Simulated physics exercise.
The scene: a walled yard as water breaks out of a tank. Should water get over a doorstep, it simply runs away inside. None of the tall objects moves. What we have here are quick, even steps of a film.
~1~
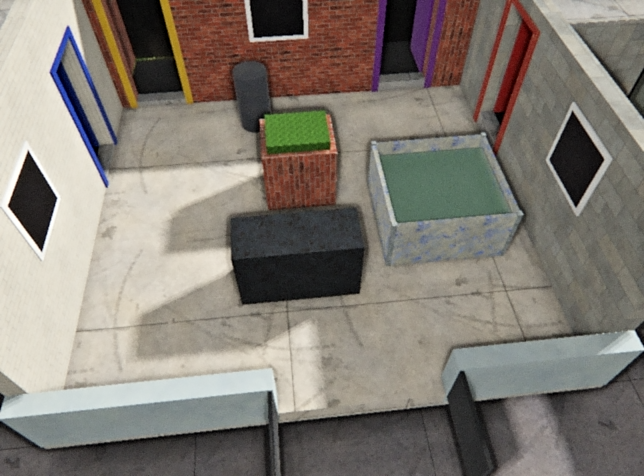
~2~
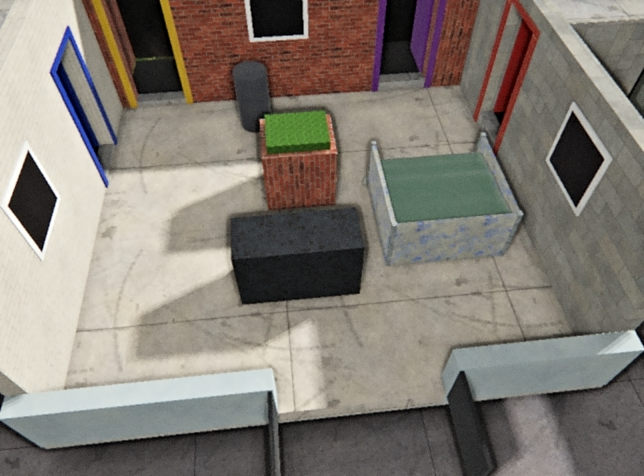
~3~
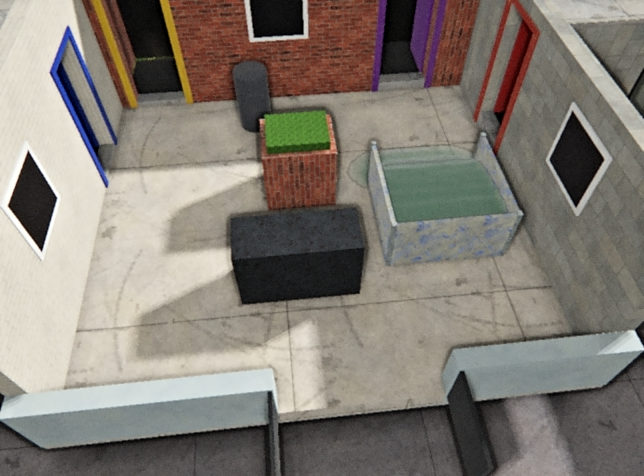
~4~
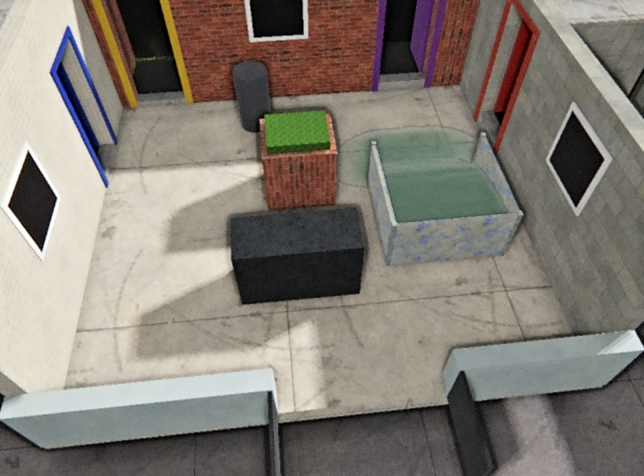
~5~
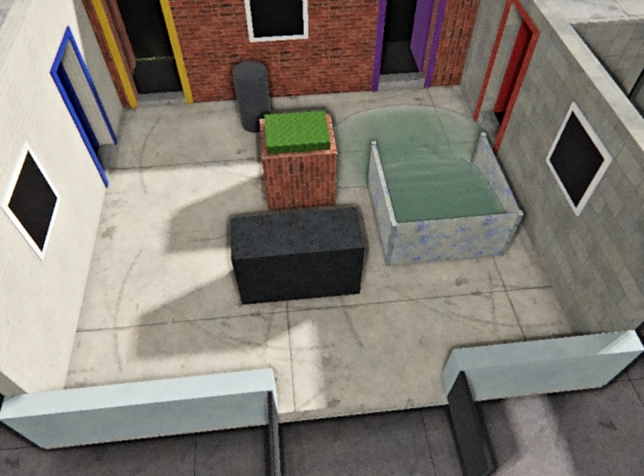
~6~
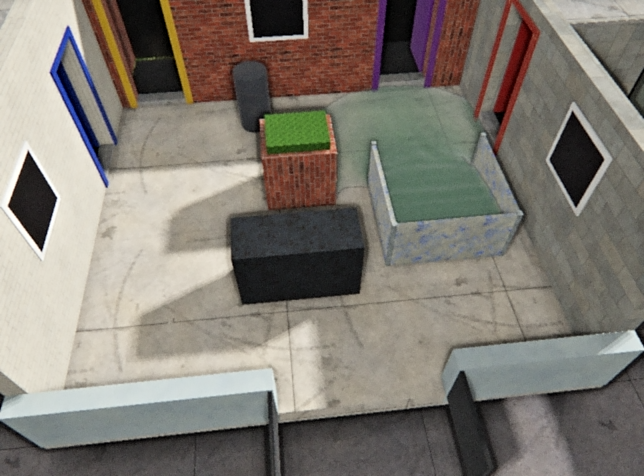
Green water fills a pale, blue-mottled tank right of centre in a walled concrete yard, seen from high above by a still camera. A grass-topped brick block, a long black block and a dark grey cylinder stand nearby, with yellow, purple, blue and red doorframes around the walls. The tank's far side opens, and water pours out, spreading across the floor toward the back wall.
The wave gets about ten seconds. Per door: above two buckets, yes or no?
Red door no. Blue door yes. Yellow door no. Purple door yes.
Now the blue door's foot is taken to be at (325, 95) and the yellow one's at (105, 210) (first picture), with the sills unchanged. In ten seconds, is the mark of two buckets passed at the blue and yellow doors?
Result - blue surpasses the mark, yellow remains beneath it.
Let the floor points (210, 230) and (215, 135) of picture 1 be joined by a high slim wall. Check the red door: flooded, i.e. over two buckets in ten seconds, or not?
Looking at it, the red one doesn't reach it.
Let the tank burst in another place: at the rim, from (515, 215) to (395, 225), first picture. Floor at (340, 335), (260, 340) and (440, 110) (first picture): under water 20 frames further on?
Submerged, submerged, submerged.
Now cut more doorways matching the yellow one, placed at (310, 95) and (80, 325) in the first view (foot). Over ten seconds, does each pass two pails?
Goes past it, then falls short.
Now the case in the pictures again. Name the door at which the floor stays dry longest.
It's the one in blue.
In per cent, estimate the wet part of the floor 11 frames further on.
I'd put it at roughly 30 per cent.
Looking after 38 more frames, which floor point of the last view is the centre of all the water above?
The water's centre sits above (311, 177).
A moment on, water covers 25 % of the floor; the red door wet at the sill, nothing in, the blue door not reached, the yellow door not reached, the purple door far over two buckets in.
Next, water covers 30 % of the floor; the red door wet at the sill, nothing in, the blue door not reached, the yellow door wet at the sill, nothing in, the purple door far over two buckets in.
Then, water covers 45 % of the floor; the red door wet at the sill, nothing in, the blue door under two buckets in, the yellow door wet at the sill, nothing in, the purple door far over two buckets in.
Later, water covers 70 % of the floor; the red door wet at the sill, nothing in, the blue door over two buckets in, the yellow door under two buckets in, the purple door far over two buckets in.
In the end, water covers 95 % of the floor; the red door wet at the sill, nothing in, the blue door over two buckets in, the yellow door under two buckets in, the purple door far over two buckets in.
